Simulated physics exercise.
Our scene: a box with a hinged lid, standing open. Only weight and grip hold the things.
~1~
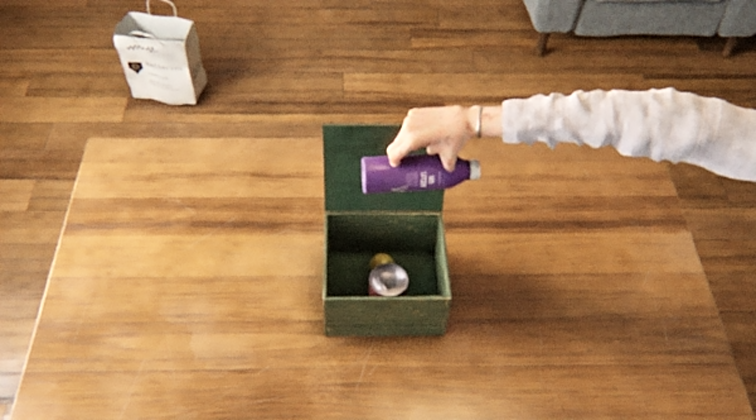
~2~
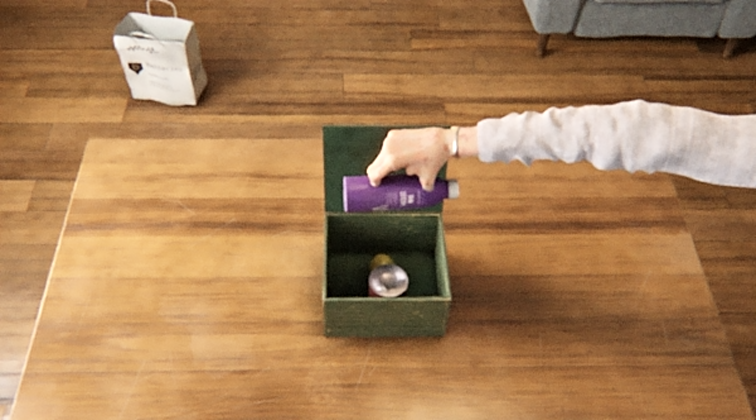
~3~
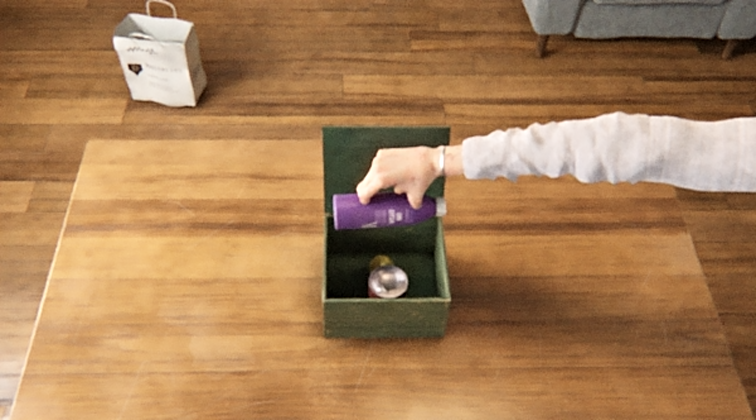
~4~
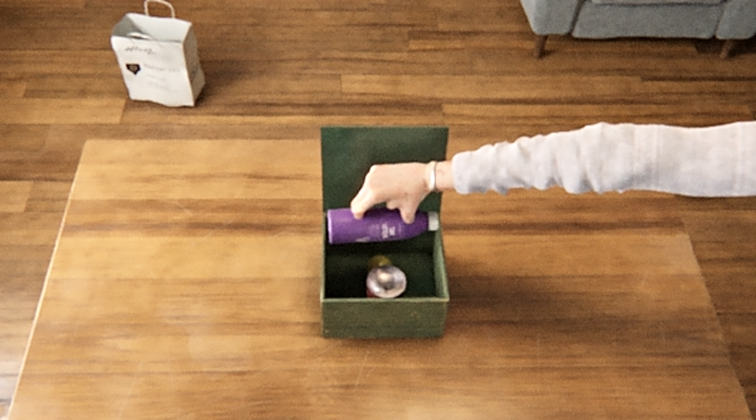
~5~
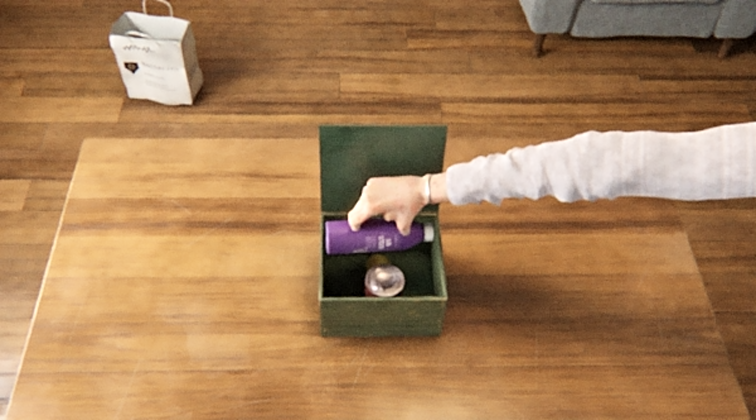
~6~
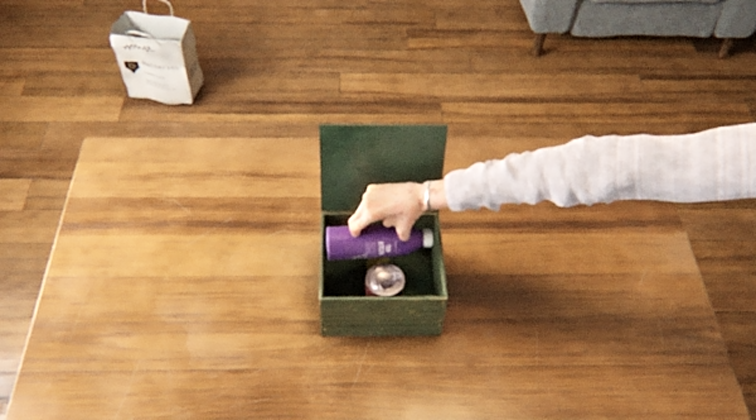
A hand reached in from the right, holding a purple bottle on its side, and lowered it into an open green box behind a small round object, still gripping it once inside.
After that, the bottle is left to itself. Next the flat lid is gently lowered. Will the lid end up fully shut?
Lid down.
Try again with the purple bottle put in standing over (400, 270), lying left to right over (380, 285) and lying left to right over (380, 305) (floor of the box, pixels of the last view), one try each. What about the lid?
The first time it is kept open, the next time it goes down completely, and the last time it is kept open.
Then, 0.40 s after the last picture, purple bottle rolled about its own width near (378, 265); yellow lemon rolled a little.
Then, 1.30 s after the last picture, lid 84° above the rim; purple bottle rolled well along near (382, 277); yellow lemon rolled about its own width.
Then, 1.70 s after the last picture, lid 47° above the rim; purple bottle rolled well along near (382, 277); yellow lemon rolled about its own width.
Then, 1.90 s after the last picture, lid 16° above the rim; purple bottle rolled well along near (382, 277); yellow lemon rolled about its own width.
At rest, lid shut; moved from the start, purple bottle and yellow lemon; red tin in place. Seen from the same camera at the end, purple bottle near (382, 277).
